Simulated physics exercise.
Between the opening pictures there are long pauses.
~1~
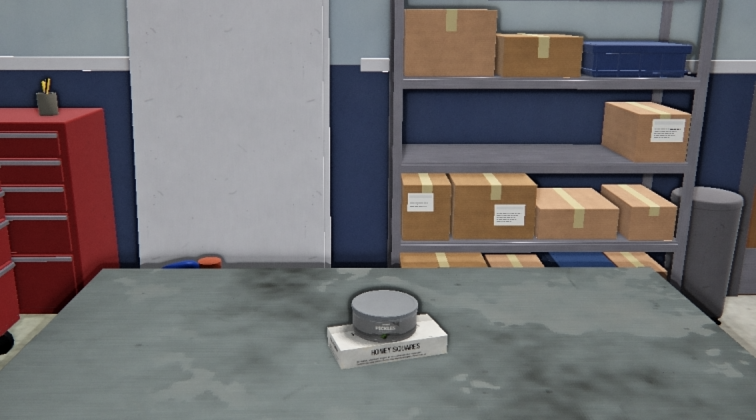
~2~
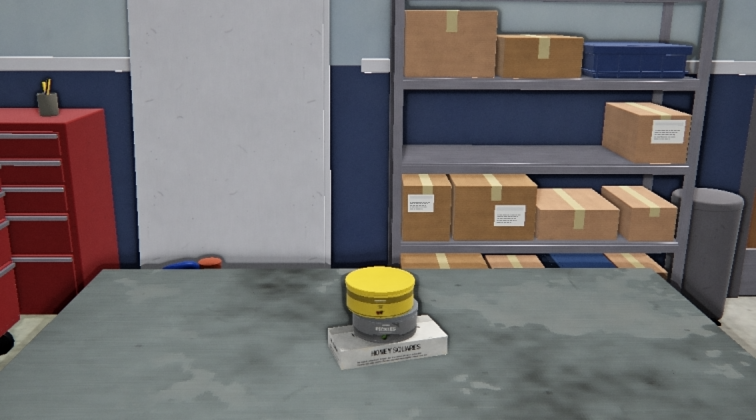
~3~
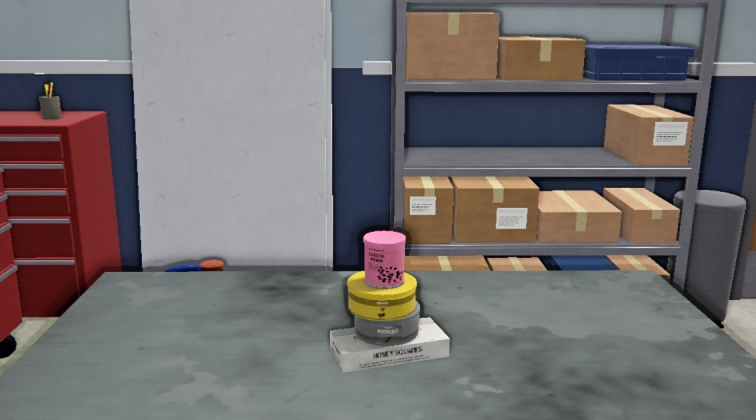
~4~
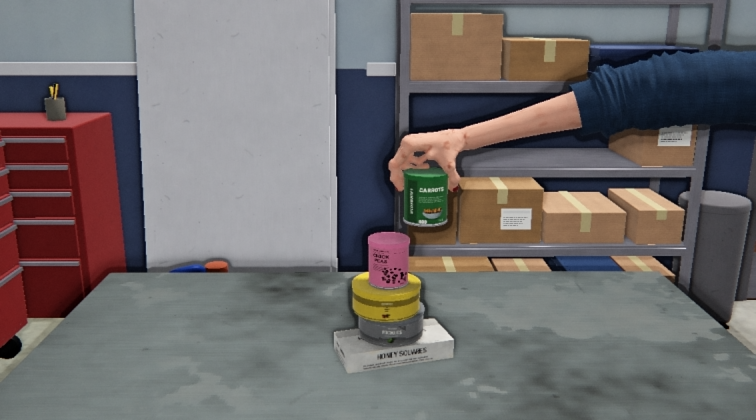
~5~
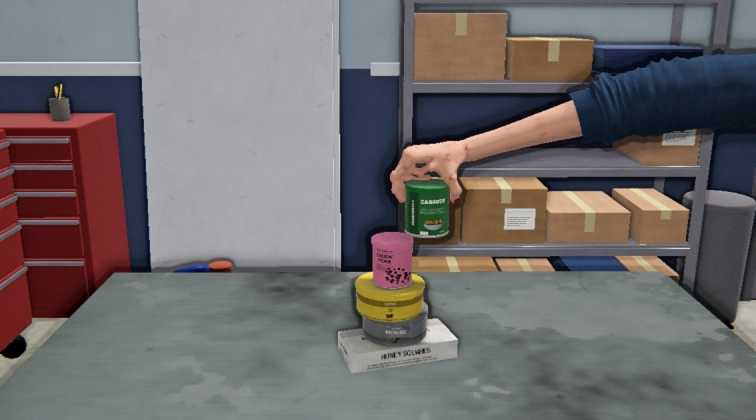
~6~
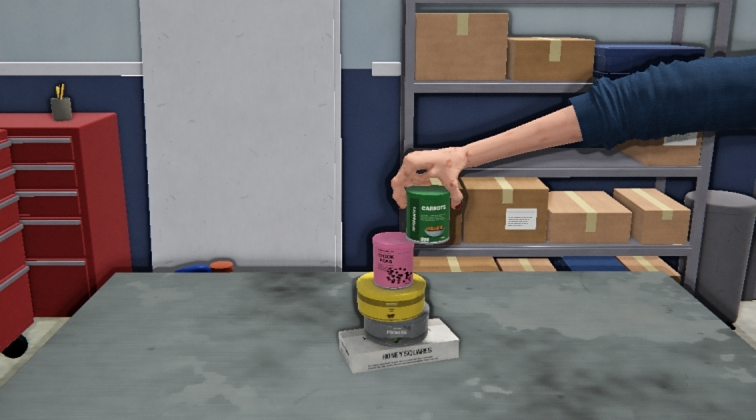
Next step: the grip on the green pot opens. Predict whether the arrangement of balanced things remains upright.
The tower does not stay put.
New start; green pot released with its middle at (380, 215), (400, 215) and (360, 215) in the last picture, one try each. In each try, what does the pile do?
The pile does not fall at first, does not fall second and goes down third.
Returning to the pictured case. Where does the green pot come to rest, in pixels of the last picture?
Roughly pixel (585, 315) in the last picture.
Then, 0.40 s on from there, green pot now fallen.
Then, 0.70 s on from there, things are still on the move.
In the end, fallen, green pot; the other 4 unmoved. At the end, from the last picture's camera, green pot near (584, 315). The pile gives way.
